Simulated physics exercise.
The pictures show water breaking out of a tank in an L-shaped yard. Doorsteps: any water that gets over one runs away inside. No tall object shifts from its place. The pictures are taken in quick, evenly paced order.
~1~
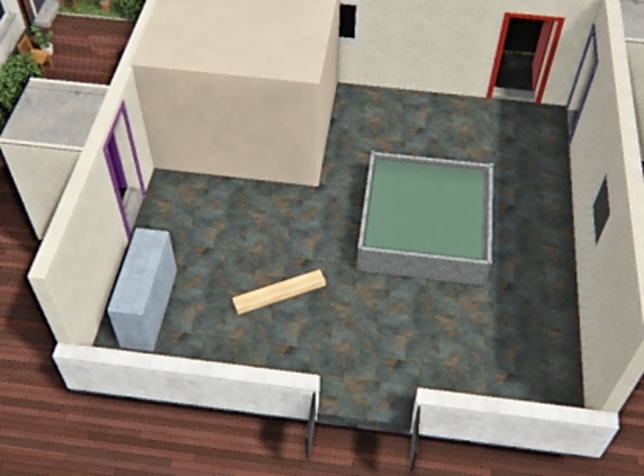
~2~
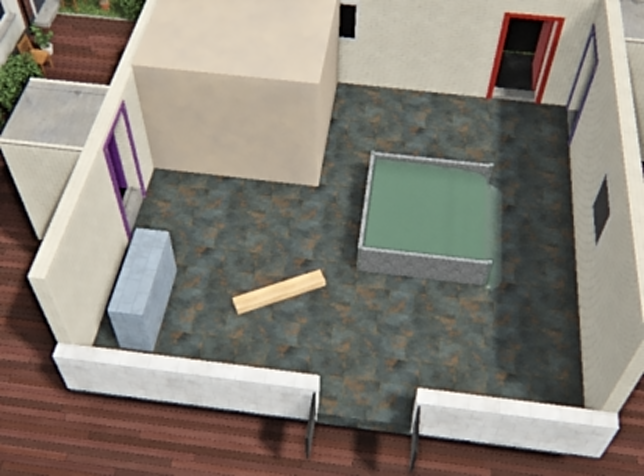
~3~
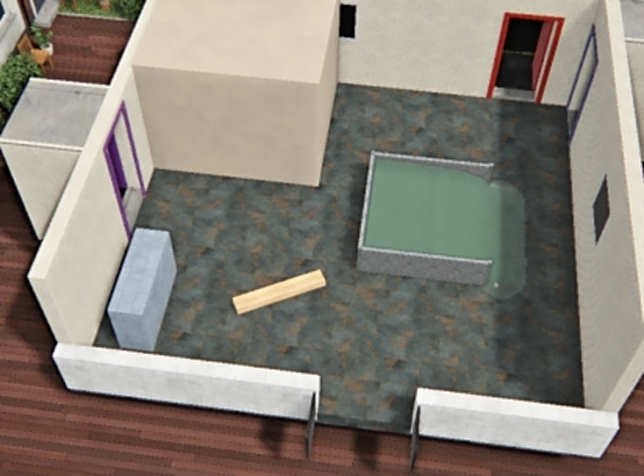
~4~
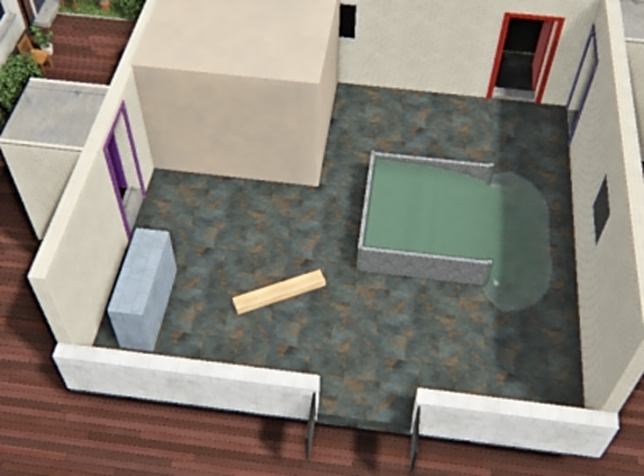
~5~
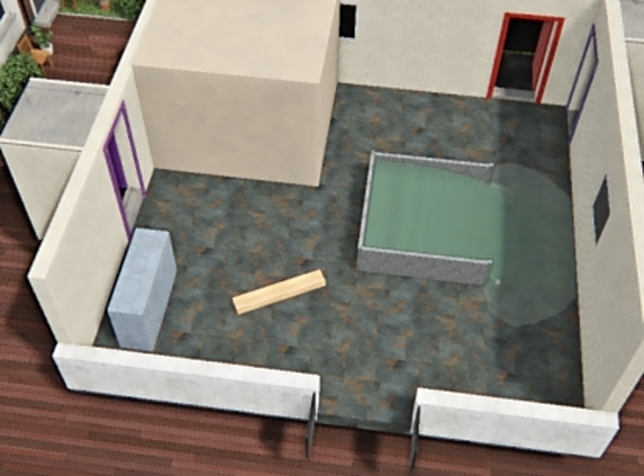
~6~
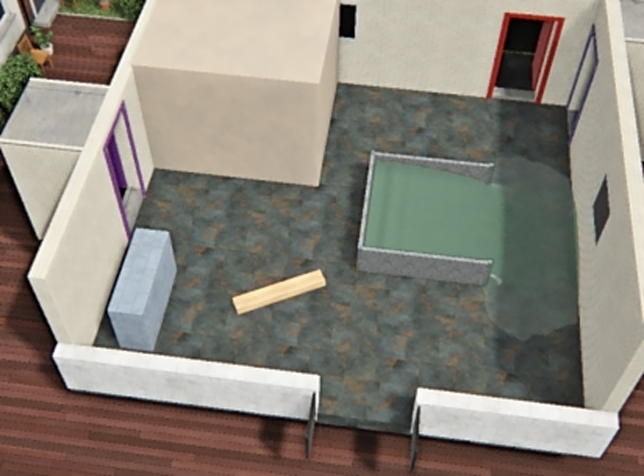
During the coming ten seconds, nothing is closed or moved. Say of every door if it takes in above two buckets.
I predict the blue door will overshoot two buckets; I predict the purple door will remain at two buckets or below; I predict the red door will overshoot two buckets.
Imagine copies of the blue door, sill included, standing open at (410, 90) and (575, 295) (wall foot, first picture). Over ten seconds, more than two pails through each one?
Lab note, doors in listed order: Under the limit, over the limit.
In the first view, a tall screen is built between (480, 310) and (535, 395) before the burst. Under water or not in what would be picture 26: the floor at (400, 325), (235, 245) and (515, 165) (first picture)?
Taking them in order, I'd say parched, parched and soaked.
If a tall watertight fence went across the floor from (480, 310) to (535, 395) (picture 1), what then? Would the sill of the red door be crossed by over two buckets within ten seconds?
Reading: The red door goes beyond the limit.
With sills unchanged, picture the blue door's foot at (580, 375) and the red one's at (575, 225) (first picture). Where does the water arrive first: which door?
It would be the red one.
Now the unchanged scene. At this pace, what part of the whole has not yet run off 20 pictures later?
About 98 %.
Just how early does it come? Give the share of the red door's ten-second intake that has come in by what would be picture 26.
Share at that point: Roughly 40 %.
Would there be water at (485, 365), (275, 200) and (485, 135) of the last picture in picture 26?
As listed: Flooded, no water, covered.
A moment on, water covers 15 % of the floor; the blue door not reached, the purple door not reached, the red door not reached.
Next, water covers 20 % of the floor; the blue door wet at the sill, nothing in, the purple door not reached, the red door wet at the sill, nothing in.
Then, water covers 40 % of the floor; the blue door under two buckets in, the purple door not reached, the red door over two buckets in.
Later, water covers 70 % of the floor; the blue door over two buckets in, the purple door not reached, the red door far over two buckets in.
In the end, water covers 95 % of the floor; the blue door over two buckets in, the purple door wet at the sill, nothing in, the red door far over two buckets in.
